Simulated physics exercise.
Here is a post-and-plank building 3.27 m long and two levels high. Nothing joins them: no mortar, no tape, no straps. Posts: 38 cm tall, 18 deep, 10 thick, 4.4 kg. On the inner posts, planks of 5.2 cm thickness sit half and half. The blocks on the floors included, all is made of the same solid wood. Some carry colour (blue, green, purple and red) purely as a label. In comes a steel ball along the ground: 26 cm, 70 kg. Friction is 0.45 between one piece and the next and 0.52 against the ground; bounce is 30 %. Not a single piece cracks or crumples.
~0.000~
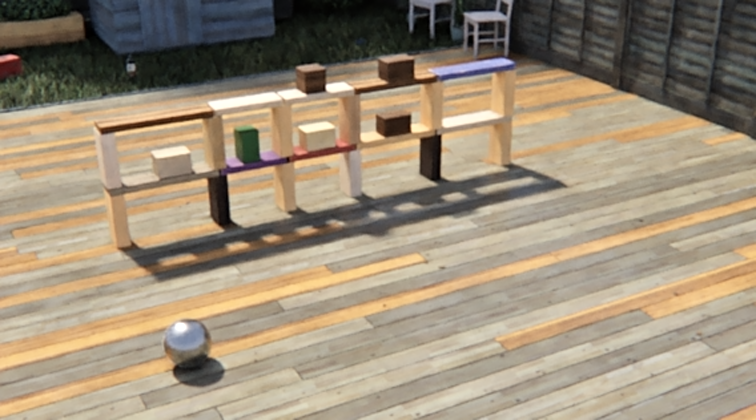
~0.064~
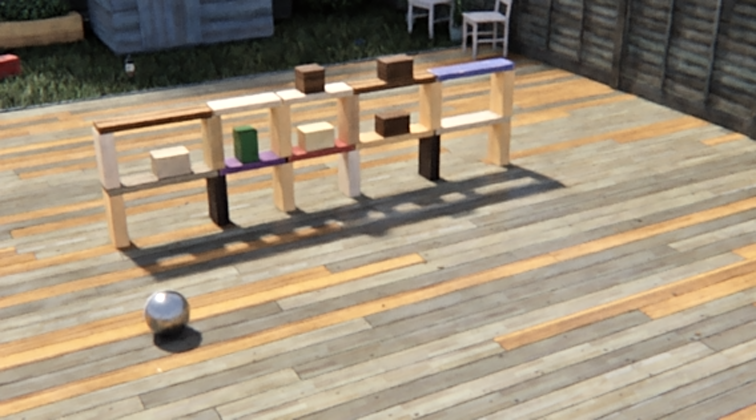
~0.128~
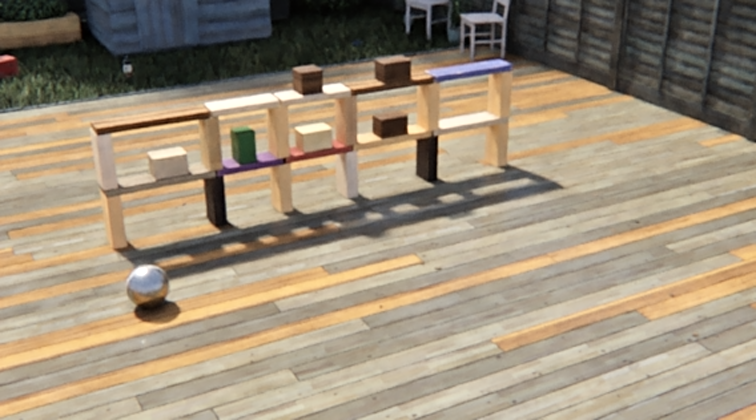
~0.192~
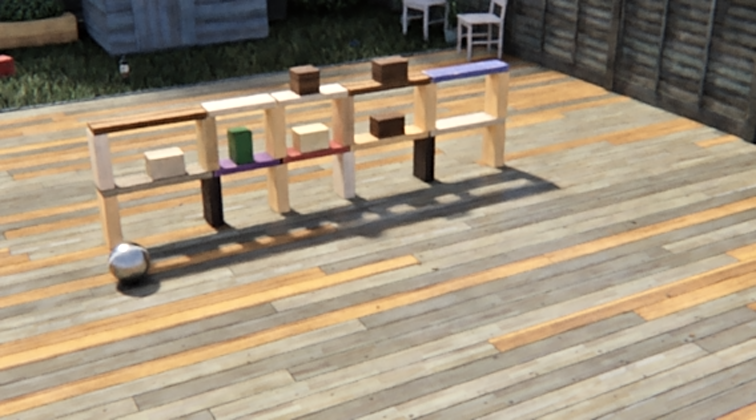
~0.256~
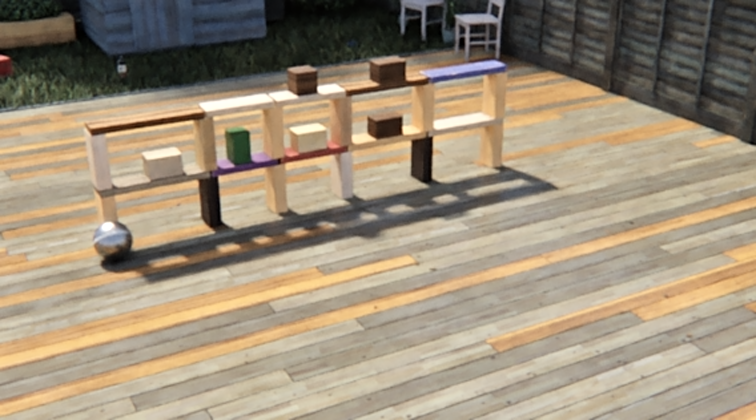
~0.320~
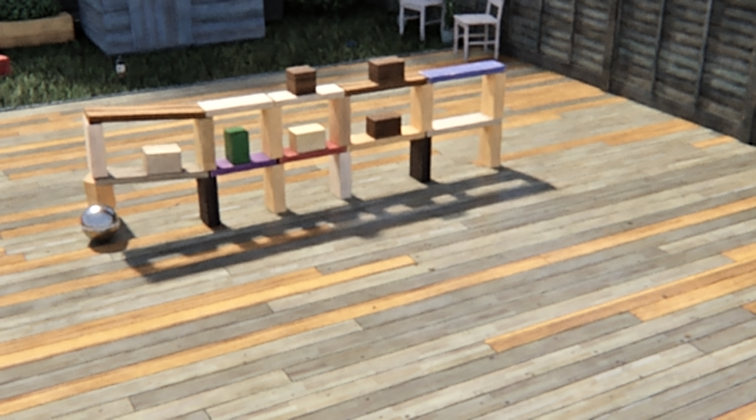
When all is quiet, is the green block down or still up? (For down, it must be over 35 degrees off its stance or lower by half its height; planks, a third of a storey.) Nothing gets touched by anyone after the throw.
Once all is quiet, the green block is not down.
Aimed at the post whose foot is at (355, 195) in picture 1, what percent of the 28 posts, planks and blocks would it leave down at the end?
40 percent.
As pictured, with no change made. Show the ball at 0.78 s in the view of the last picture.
About (41, 131).
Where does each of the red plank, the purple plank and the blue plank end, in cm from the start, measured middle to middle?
From start to finish: Red 0, purple 0, blue 0 centimetres.
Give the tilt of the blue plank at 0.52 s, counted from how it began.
I'd put it at roughly 0 degrees away from its starting angle.
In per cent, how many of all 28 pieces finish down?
About 20 per cent.
By 0.52 s, ball still moving; 1 of the 28 pieces down; green block unmoved.
By 0.78 s, ball still moving; 5 of the 28 pieces down; green block unmoved.
When it is over (2.5 s), ball rolling away; 5 of the 28 pieces down; green block unmoved; purple plank unmoved; blue plank unmoved. In pixels of the last frame, middles, green block near (237, 145), purple plank near (240, 164).
